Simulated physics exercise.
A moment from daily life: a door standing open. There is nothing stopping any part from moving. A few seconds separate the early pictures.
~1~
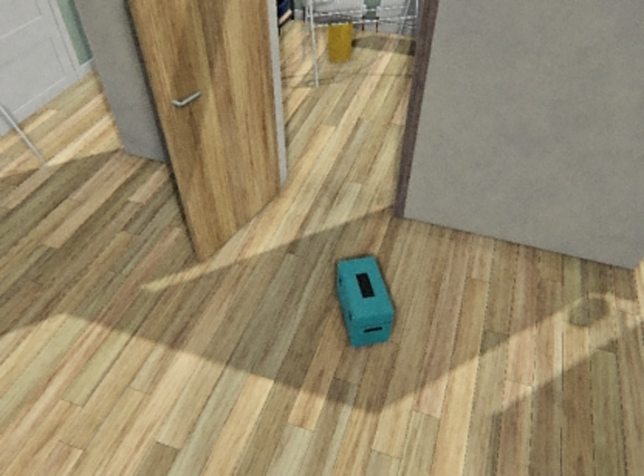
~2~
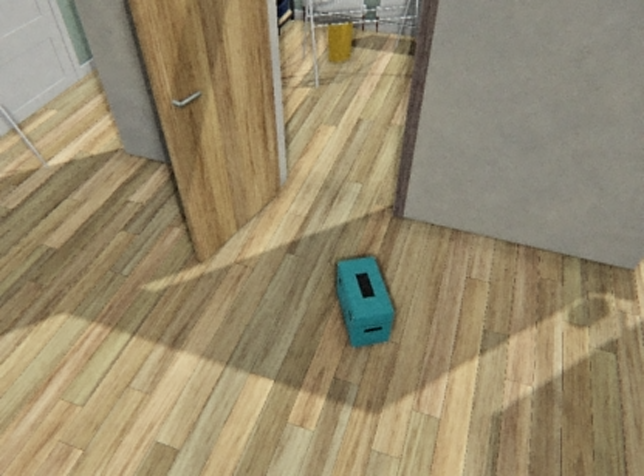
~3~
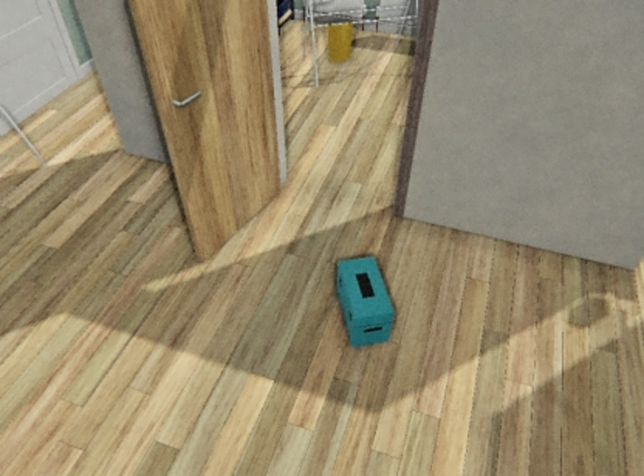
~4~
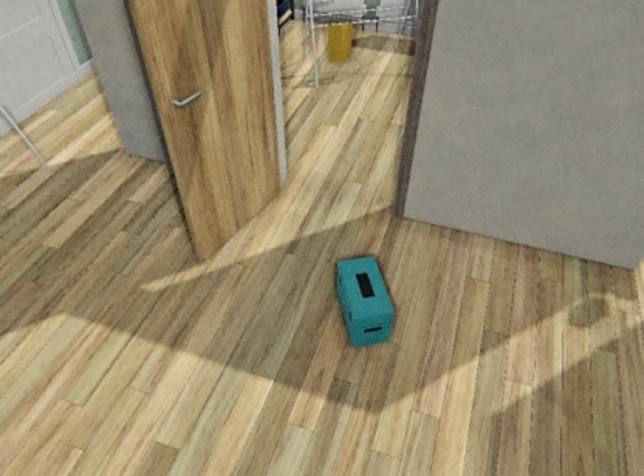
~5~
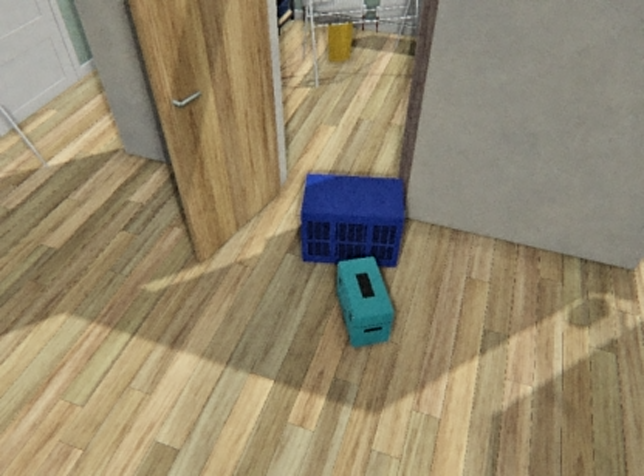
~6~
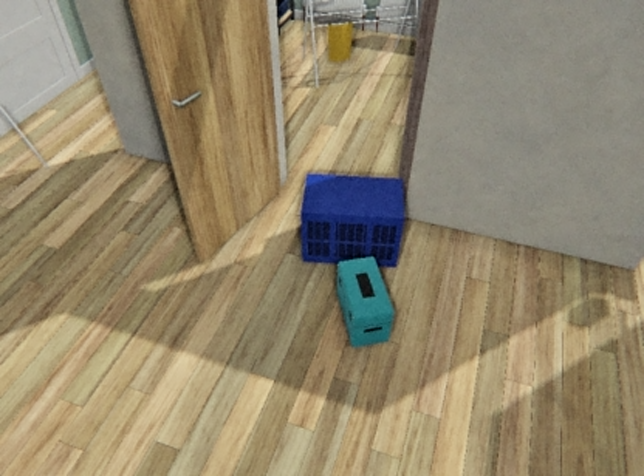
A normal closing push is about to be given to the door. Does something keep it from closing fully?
The door is likely to get obstructed.
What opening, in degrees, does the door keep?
Around 55 degrees.
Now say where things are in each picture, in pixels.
The first frame shows door wide open and still; turquoise toolbox (363, 301).
The second frame shows door wide open and still; turquoise toolbox (363, 301).
The third frame shows door wide open and still; turquoise toolbox (363, 301).
The fourth frame shows door wide open and still; turquoise toolbox (363, 301).
The fifth frame shows door wide open and still; turquoise toolbox (363, 301).
The sixth frame shows door wide open and still; blue chest (352, 221); turquoise toolbox (363, 301).
Then, 0.50 s after the last picture, door 92° open.
Then, 0.90 s after the last picture, door 74° open.
Then, 1.20 s after the last picture, door 60° open.
At rest, door 56° open; both in place. Seen from the same camera at the end, blue chest near (355, 220).
